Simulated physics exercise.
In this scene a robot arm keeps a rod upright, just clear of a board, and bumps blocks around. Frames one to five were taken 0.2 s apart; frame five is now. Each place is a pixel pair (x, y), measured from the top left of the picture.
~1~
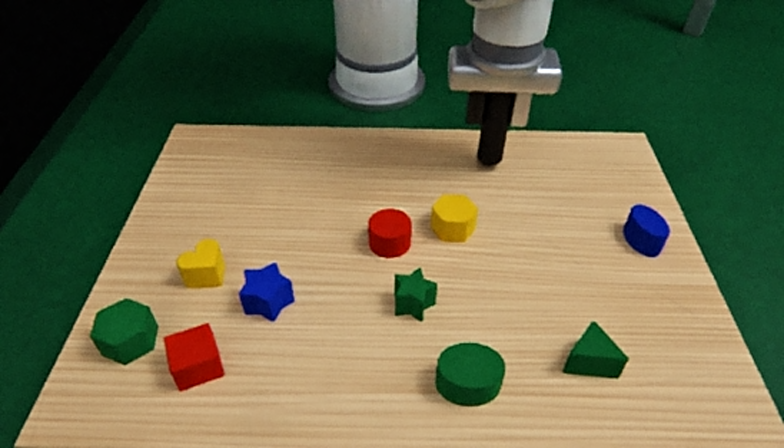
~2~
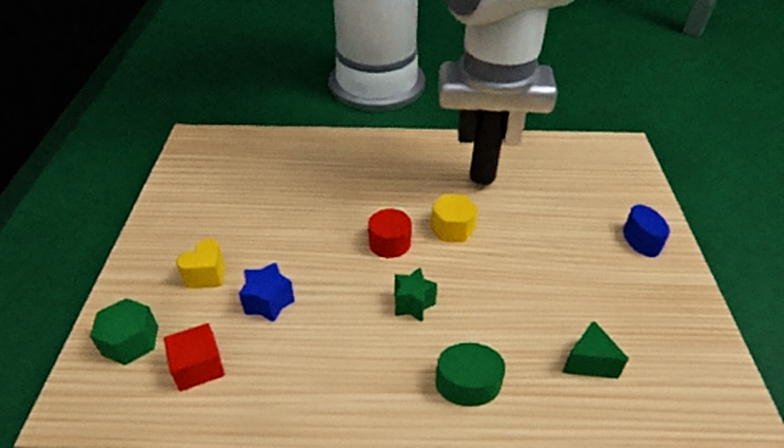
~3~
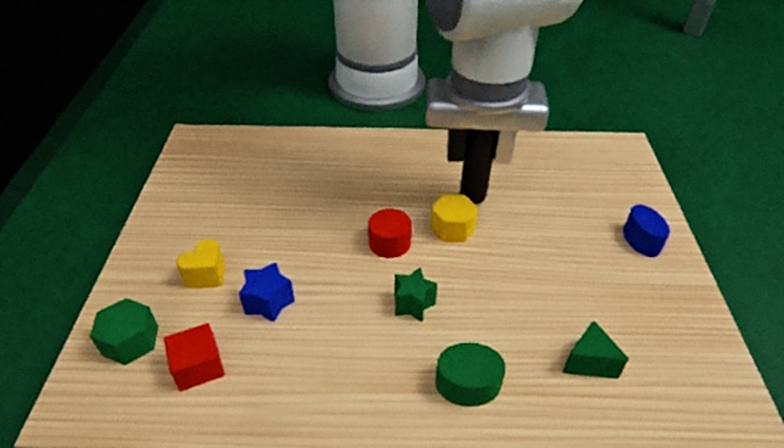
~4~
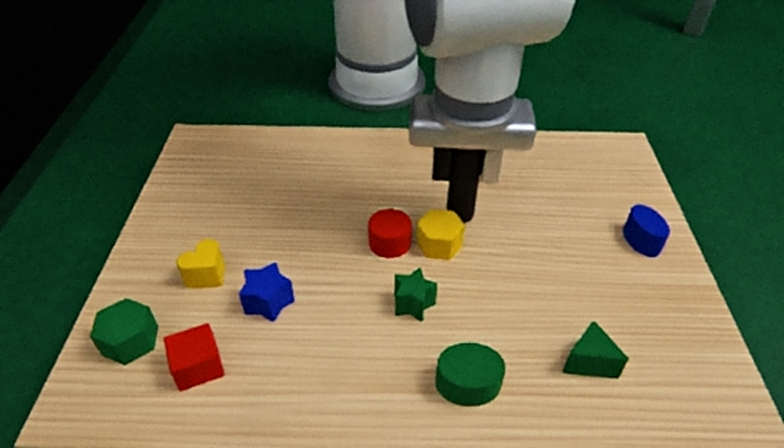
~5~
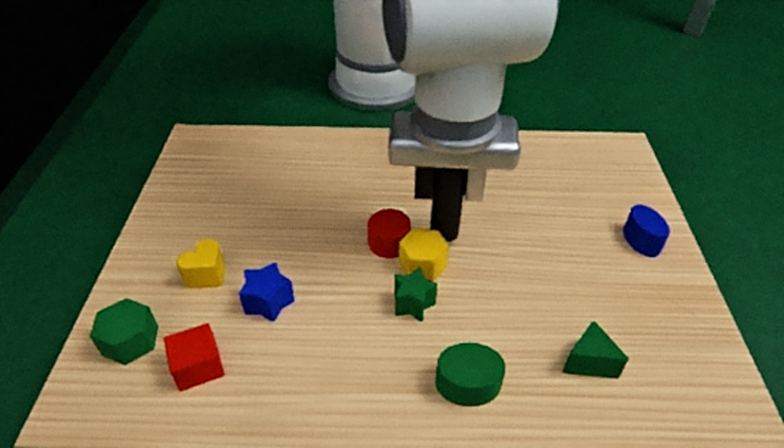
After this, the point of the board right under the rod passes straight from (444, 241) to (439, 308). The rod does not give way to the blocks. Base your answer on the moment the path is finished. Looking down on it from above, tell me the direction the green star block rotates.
It twists anticlockwise.
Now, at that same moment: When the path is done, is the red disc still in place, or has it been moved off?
It stays.
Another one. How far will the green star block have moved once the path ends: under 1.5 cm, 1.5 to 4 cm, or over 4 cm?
My estimate: In the 1.5 to 4 cm range.
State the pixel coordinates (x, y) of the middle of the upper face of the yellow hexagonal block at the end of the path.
It will end up at (401, 269).
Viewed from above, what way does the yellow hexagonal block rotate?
It goes round the way clock hands do.
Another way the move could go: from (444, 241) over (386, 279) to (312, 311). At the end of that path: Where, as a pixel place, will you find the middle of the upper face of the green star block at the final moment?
The middle of its top is at (411, 319).
What follows on the original path. Halfway along, rod at (442, 266); green star block at (402, 296), turned 50° anticlockwise; yellow hexagonal block at (407, 263), turned 50° clockwise.
At the end, rod at (439, 301); red disc unmoved; green star block at (399, 301), turned 45° anticlockwise; yellow hexagonal block at (401, 269), turned 80° clockwise.
